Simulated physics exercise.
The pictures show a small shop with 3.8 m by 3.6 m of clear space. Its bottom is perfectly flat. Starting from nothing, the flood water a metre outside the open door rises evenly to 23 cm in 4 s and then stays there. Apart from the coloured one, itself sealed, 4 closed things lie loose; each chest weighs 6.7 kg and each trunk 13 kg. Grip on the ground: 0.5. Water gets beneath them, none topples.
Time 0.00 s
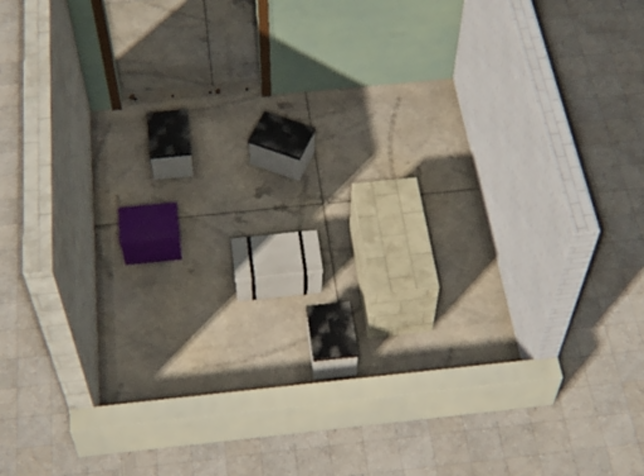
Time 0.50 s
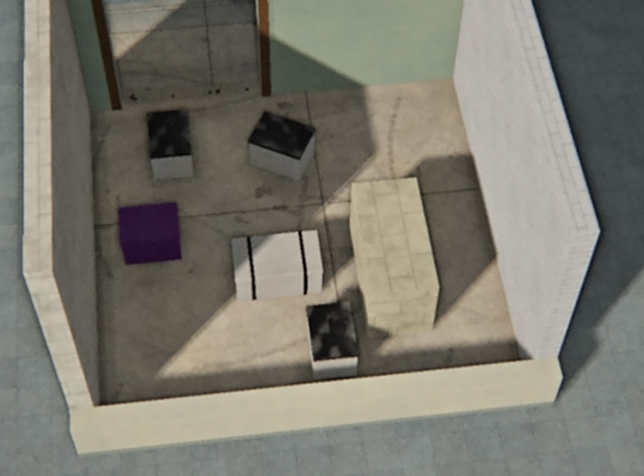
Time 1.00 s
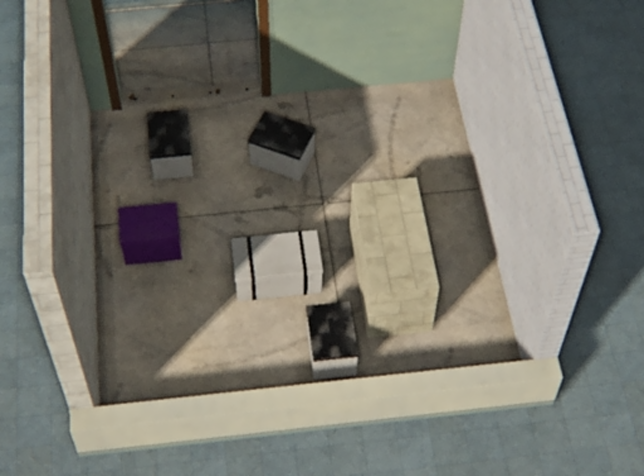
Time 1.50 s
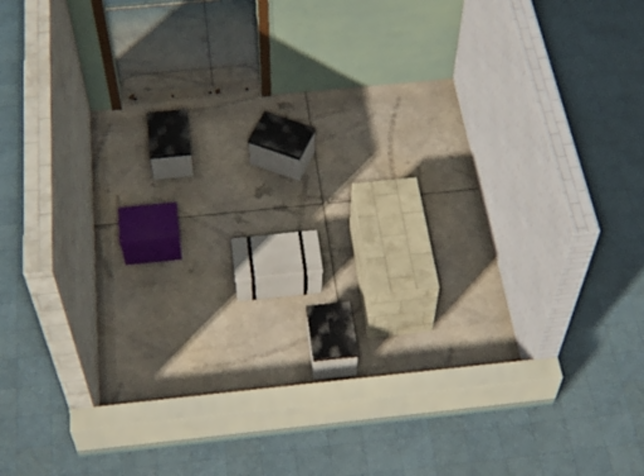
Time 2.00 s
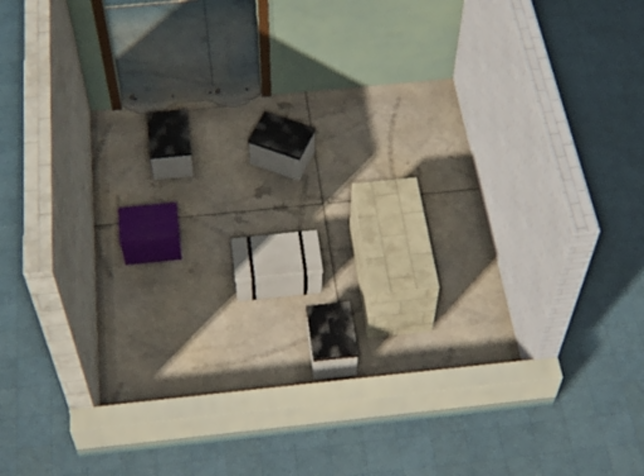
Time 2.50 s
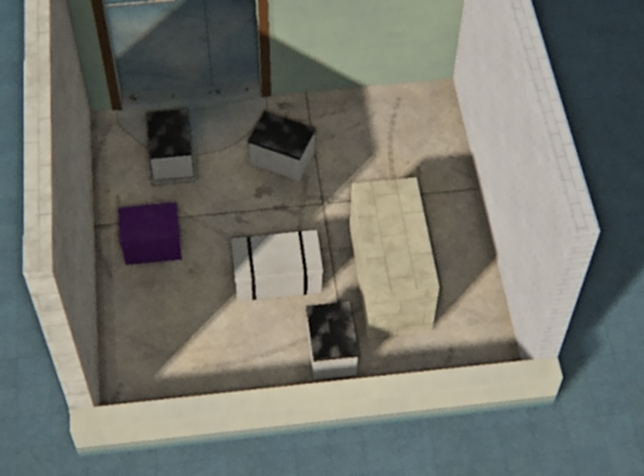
Small open-topped shop with a purple chest and other boxes sitting still as water spreads outside and reaches in through the doorway.
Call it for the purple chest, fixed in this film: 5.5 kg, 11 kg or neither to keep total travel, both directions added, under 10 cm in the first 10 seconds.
Neither.
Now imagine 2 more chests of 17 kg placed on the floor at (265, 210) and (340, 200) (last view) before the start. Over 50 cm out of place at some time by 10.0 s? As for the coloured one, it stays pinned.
Results: Threshold exceeded; threshold exceeded.
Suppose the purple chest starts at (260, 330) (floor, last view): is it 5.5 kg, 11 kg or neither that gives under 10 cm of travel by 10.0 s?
The answer: No weight will do.
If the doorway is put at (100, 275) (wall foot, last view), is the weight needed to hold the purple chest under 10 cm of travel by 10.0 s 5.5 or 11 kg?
Okay, so both masses fail.
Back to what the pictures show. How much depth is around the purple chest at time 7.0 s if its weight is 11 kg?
19 cm, roughly.
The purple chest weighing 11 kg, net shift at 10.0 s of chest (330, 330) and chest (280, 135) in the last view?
In turn: 250 cm, 100 cm.
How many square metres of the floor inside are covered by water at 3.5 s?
That flooded area is roughly 3.0 m2.
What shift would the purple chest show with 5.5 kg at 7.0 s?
Close to 150 centimetres.
After 3.5 s the purple chest would be 0 cm from its start with 5.5 kg and 0 cm from its start with 11 kg; 0 cm of water round it then.
After 4.5 s the purple chest would be 43 cm from its start with 5.5 kg and 19 cm from its start with 11 kg; 5 cm of water round it then.
After 7.0 s the purple chest would be 164 cm from its start with 5.5 kg and 167 cm from its start with 11 kg; 19 cm of water round it then.
After 10.0 s the purple chest would be 200 cm from its start with 5.5 kg and 189 cm from its start with 11 kg; 17 cm of water round it then.
